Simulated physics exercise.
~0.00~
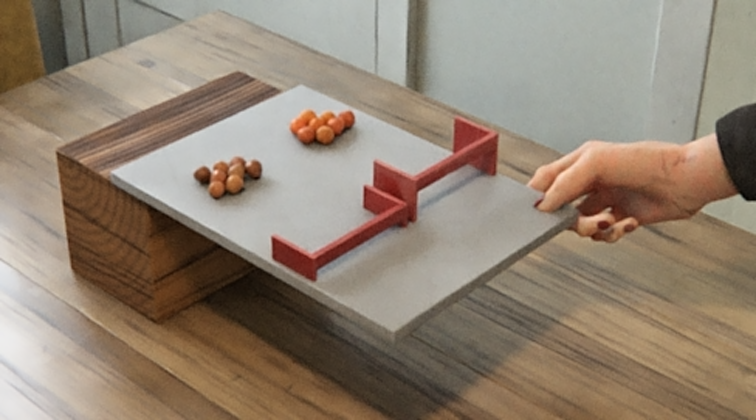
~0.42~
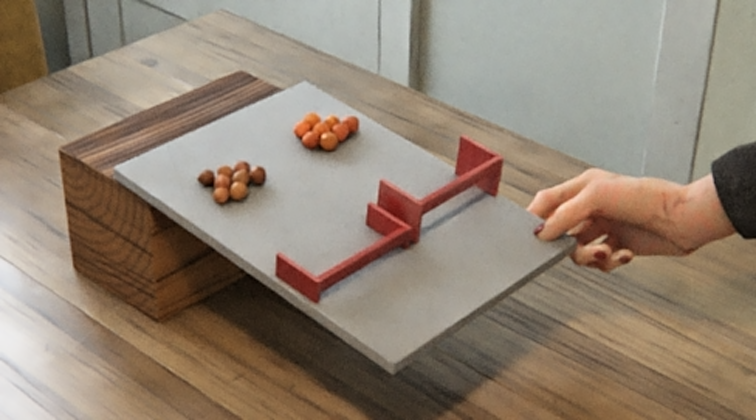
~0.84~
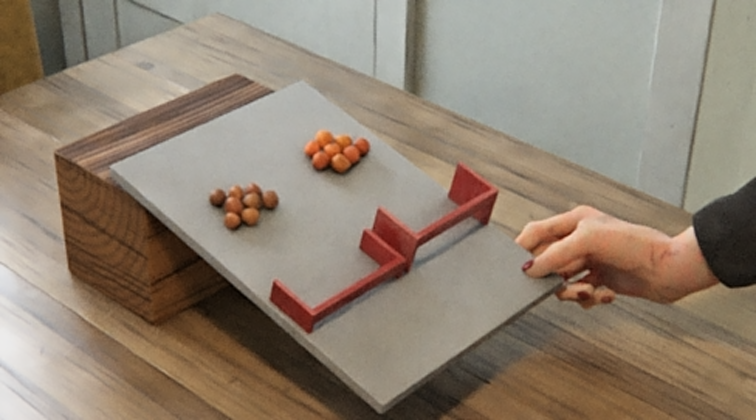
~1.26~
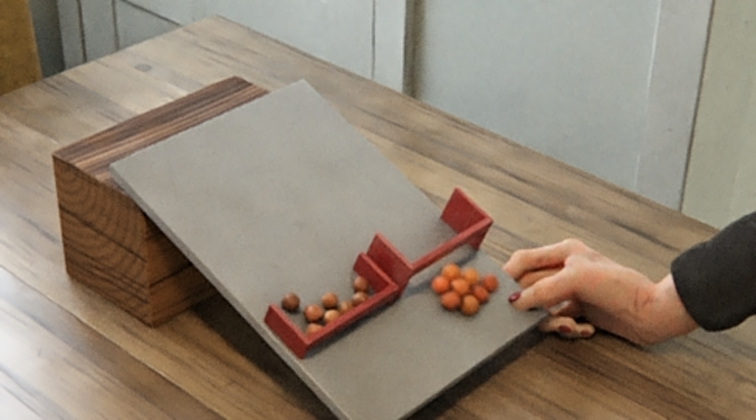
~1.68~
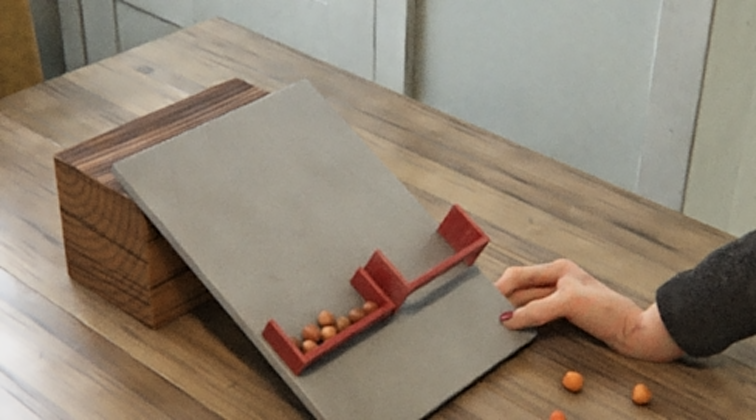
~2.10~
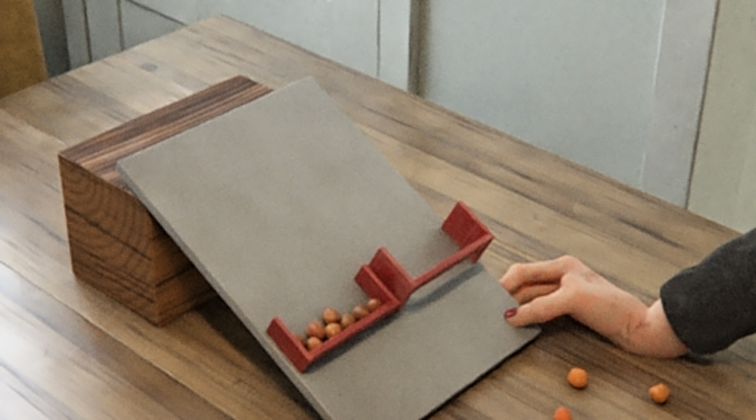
On a wooden table, a hand lowers one end of a gray board propped on a wooden block, tilting it into a ramp. Two clusters of small balls roll down; the brown ones stop behind a red bar, while the orange ones pass the other bar and roll onto the table.
